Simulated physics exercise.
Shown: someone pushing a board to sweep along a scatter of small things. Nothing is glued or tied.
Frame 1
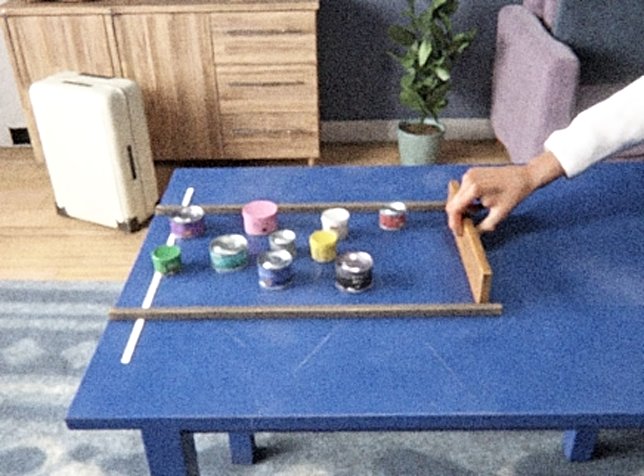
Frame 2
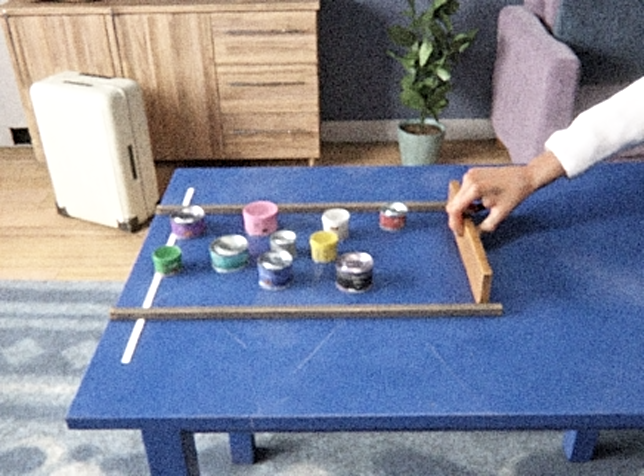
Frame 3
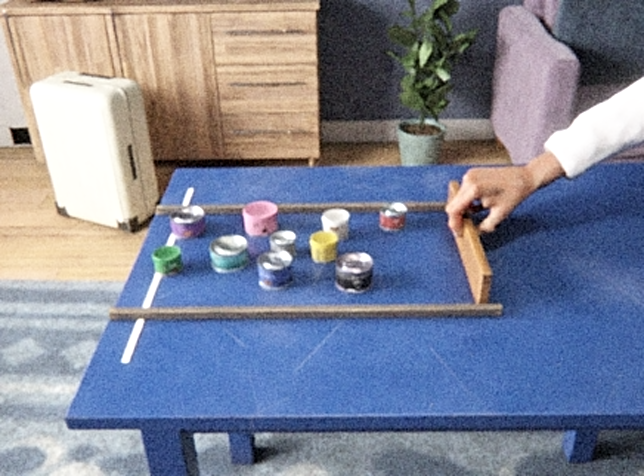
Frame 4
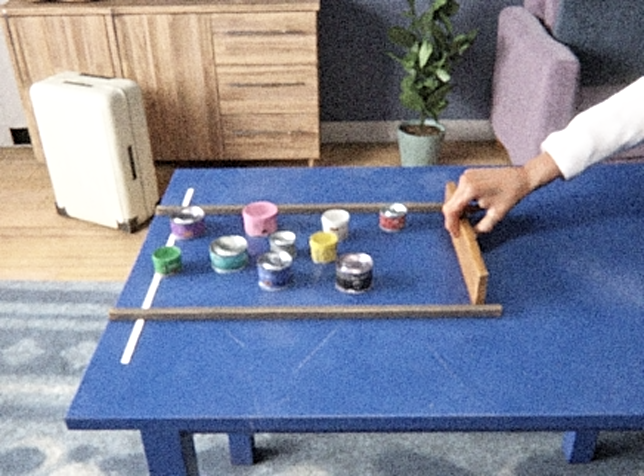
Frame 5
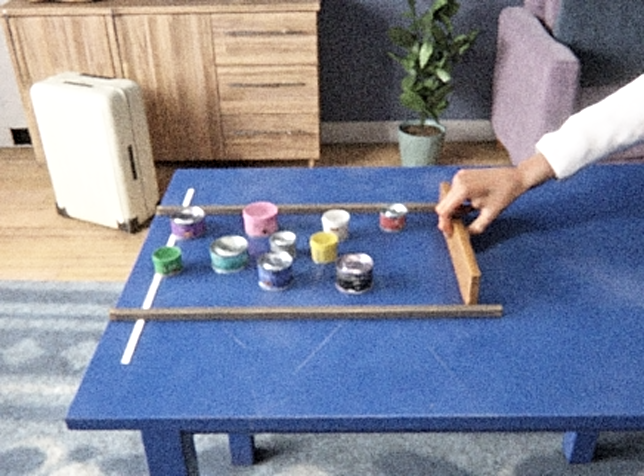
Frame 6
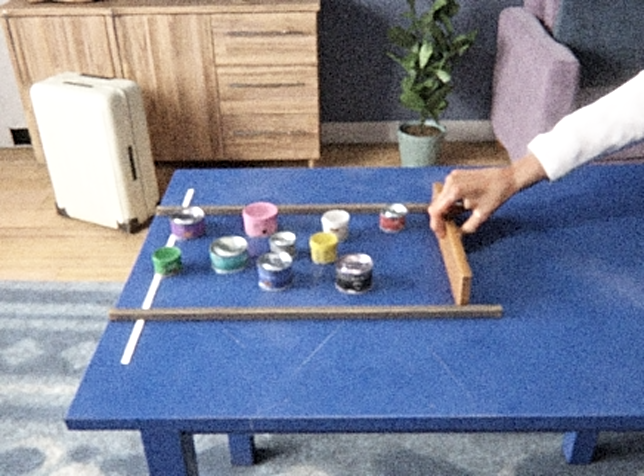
A wooden board, gripped at its top by a hand reaching in from the right, rests nearly still on a blue table, then slides slightly left between two thin rails. The small, colourful pots and tins scattered to its left stay where they are, some near a white strip of tape.
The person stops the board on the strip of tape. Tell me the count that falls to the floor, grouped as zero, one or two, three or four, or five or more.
Well, what drops off the end works out to five or more of them.
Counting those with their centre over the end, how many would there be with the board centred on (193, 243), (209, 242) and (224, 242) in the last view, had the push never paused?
The counts would come out as 2, 1 and 0.
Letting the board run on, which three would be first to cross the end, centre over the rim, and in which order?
The purple pot goes first, followed by the green pot and then the blue pot.
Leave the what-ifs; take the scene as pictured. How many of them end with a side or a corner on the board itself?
4 touch it.
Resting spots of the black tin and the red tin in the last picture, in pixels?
Positions - first (132, 283), then (164, 219).
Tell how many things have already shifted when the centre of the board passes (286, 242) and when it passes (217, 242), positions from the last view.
Tally: First 8; then 10.
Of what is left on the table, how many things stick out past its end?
So the number is 1.
Early on, none off yet; green pot at rest near (168, 262); purple pot at rest near (188, 224); turquoise pot at rest near (229, 255).
A while later, none off yet; green pot at rest near (168, 262); purple pot moving near (185, 224); turquoise pot travelled about its own width near (205, 255).
Finally, the number that fall off is five or more; lost, grey tin, blue pot, pink tin, turquoise pot, purple pot and green pot.
